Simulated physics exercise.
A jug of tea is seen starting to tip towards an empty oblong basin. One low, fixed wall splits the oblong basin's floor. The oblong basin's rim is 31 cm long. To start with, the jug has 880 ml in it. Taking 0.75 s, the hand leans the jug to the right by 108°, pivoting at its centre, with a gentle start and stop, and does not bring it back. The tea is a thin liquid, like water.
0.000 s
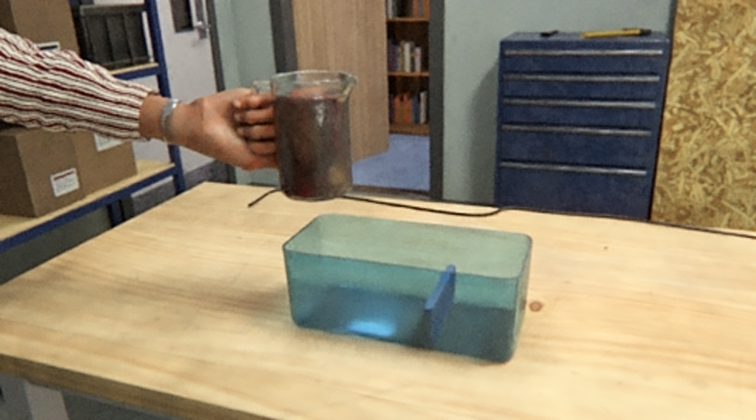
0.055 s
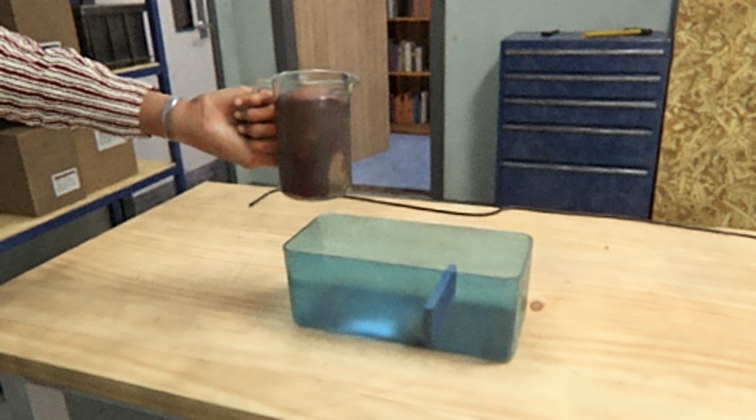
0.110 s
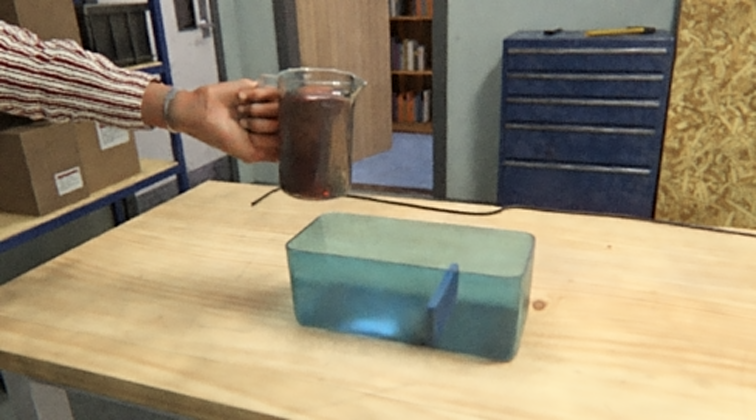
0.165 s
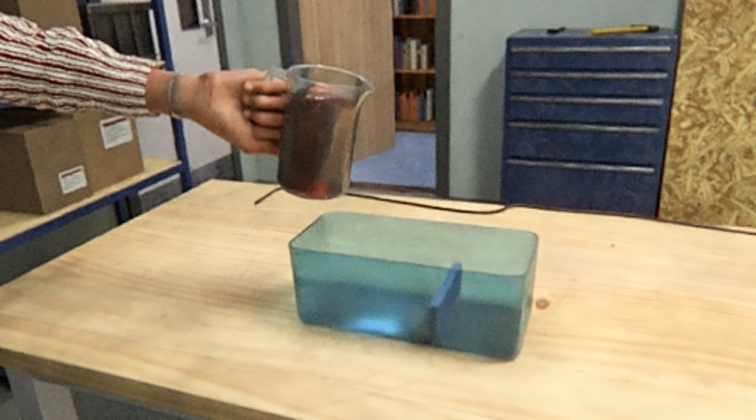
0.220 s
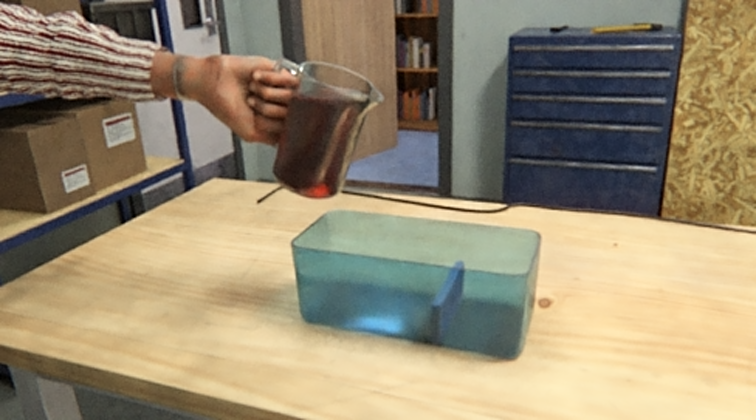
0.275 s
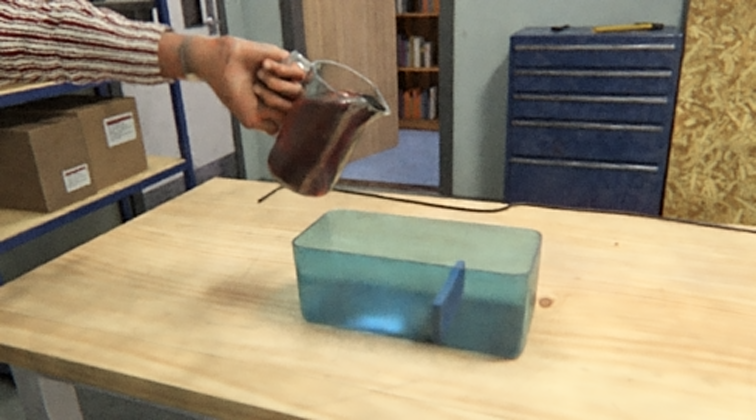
A hand gradually tilts a glass jug of dark reddish liquid rightward above an oblong basin.
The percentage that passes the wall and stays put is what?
It is about 7 per cent.
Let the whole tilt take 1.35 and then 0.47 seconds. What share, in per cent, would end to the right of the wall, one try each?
Try 1: Approx. 15 %; try 2: Approx. 10 %.
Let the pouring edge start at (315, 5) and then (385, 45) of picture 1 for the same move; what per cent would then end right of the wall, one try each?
I'd say 0 percent on the first go, 85 percent on the next.
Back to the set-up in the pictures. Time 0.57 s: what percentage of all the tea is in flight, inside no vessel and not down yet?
At that moment, about 18 percent.
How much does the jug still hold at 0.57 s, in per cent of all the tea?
Portion remaining: Approx. 72 per cent.
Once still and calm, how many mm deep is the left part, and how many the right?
Around 30 mm deep on the left, around 4 mm deep on the right.
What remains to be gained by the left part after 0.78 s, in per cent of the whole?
That is roughly 32 in a hundred of the whole.
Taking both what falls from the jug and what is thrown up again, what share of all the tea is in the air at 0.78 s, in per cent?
I'd put it at about 18 per cent of the liquid.
Then, 0.57 s in, the tilt is 93° and 71 per cent is still to pour, 8 is left of the wall and 3 right of it.
Then, 0.78 s in, the tilt is 108° and 26 per cent is still to pour, 51 is left of the wall and 5 right of it.
Then, 1.01 s in, the tilt is 108° and 4 per cent is still to pour, 74 is left of the wall and 5 right of it.
Then, 1.25 s in, the tilt is 108° and 0 per cent is still to pour, 84 is left of the wall and 7 right of it.
Finally, 84 per cent lies left of the wall, 7 right of it and 9 outside.
